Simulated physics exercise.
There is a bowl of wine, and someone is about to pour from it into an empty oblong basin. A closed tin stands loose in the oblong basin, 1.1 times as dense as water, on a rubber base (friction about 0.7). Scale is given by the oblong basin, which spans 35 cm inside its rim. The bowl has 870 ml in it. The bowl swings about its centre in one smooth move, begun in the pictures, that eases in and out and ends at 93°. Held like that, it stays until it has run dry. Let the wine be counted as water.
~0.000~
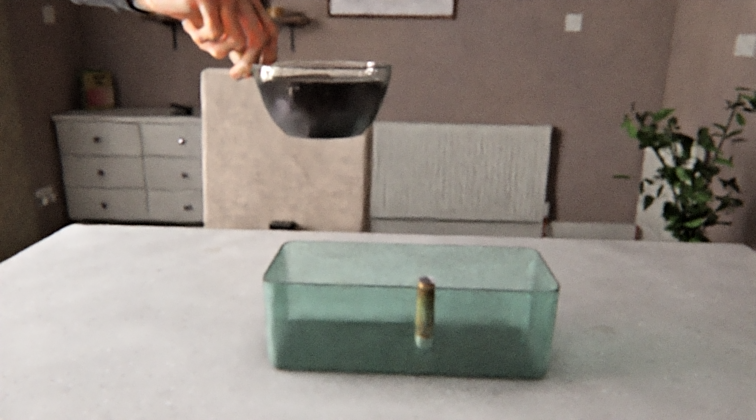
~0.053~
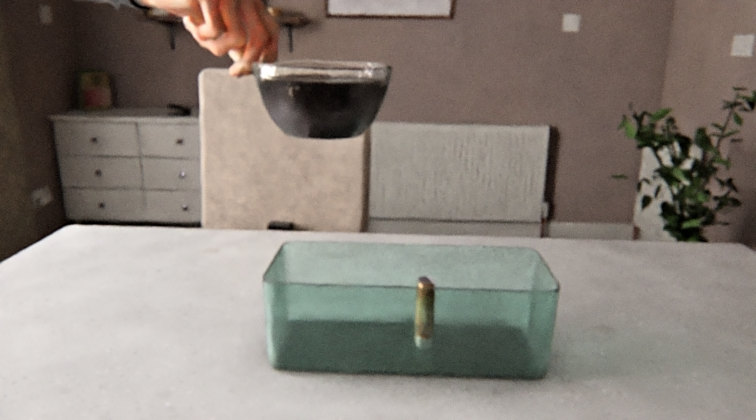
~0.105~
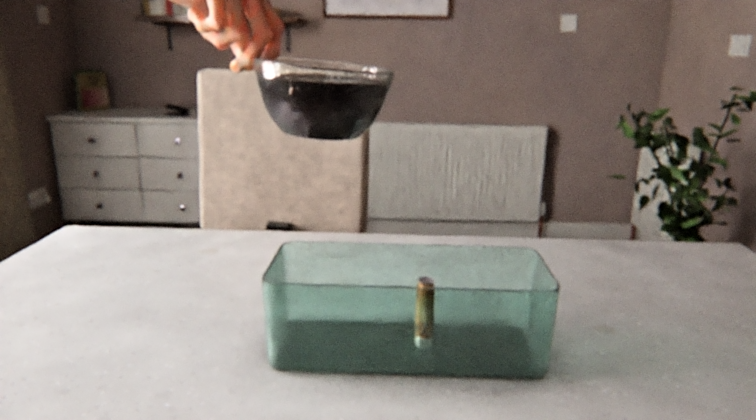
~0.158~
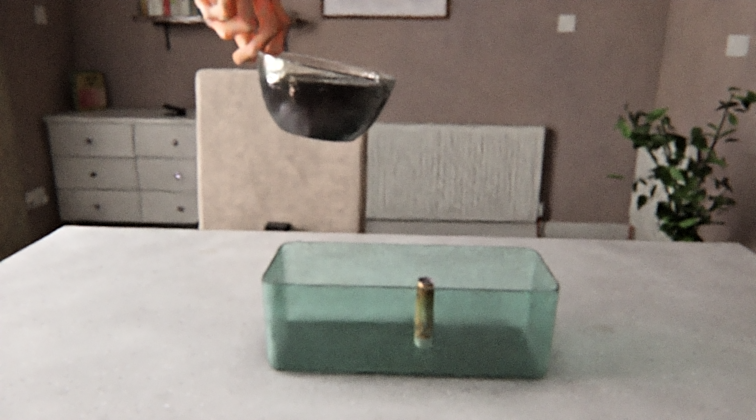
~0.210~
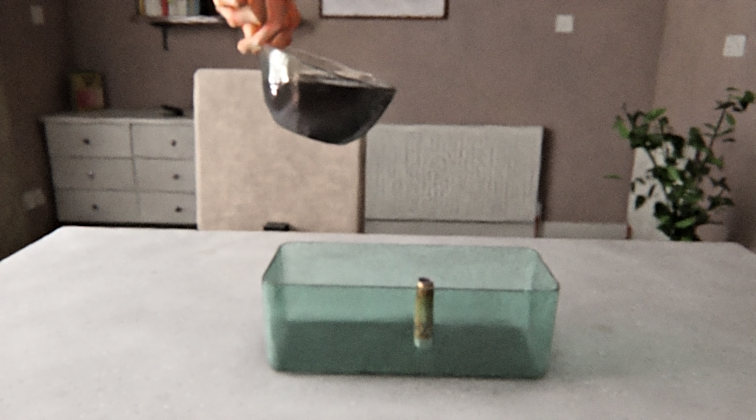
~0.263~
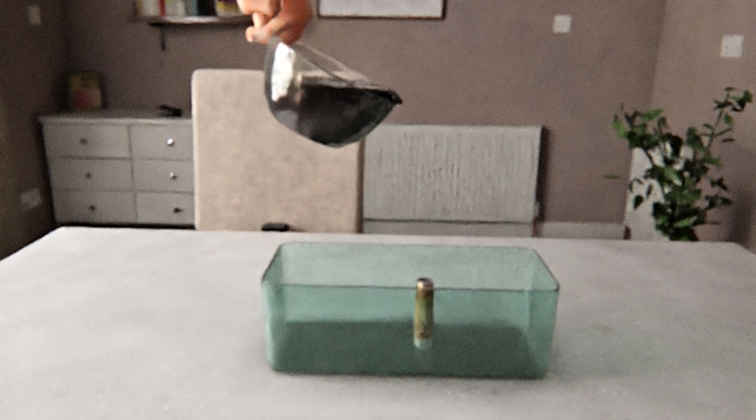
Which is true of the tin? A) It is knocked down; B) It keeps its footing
It is knocked down (A).
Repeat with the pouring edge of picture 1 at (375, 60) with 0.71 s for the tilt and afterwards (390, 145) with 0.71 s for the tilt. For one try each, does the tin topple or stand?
First it topples; then it topples.
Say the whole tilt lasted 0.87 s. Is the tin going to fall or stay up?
Result: Tin tipped over.
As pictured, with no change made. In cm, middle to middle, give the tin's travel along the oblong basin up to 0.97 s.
Around 8 cm.
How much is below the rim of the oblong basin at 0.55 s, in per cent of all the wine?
Roughly 16 per cent.
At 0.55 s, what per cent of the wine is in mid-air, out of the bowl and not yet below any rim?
Close to 54 in a hundred.
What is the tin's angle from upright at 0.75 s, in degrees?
I'd say it is close to 15 degrees off upright.
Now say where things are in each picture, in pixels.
In the first frame, it leans 0°; its right rim is at (391, 68); the wine meets the walls at (261, 78) and (387, 81); the oblong basin's rim runs from (274, 261) to (548, 270); the tin's top is at (427, 283).
In the second frame, it leans 1°; its right rim is at (391, 69); the wine meets the walls at (261, 77) and (387, 81).
In the third frame, it leans 5°; its right rim is at (393, 74); the wine meets the walls at (262, 76) and (388, 83).
In the fourth frame, it leans 11°; its right rim is at (394, 81); the wine meets the walls at (265, 75) and (390, 85).
In the fifth frame, it leans 19°; its right rim is at (396, 91); the wine meets the walls at (267, 77) and (394, 87).
In the sixth frame, it leans 28°; its right rim is at (395, 104); the wine meets the walls at (269, 79) and (394, 96); 3 per cent is over the edge.
By 0.55 s the tilt is 81° and 31 per cent is still to pour; the tin stands where it began.
By 0.75 s the tilt is 93° and 4 per cent is still to pour; the tin leans 17°.
By 0.97 s the tilt is 93° and 0 per cent is still to pour; the tin lies on its side.
By 1.21 s the tilt is 93° and 0 per cent is still to pour; the tin lies on its side.
At rest the tin lies on its side.
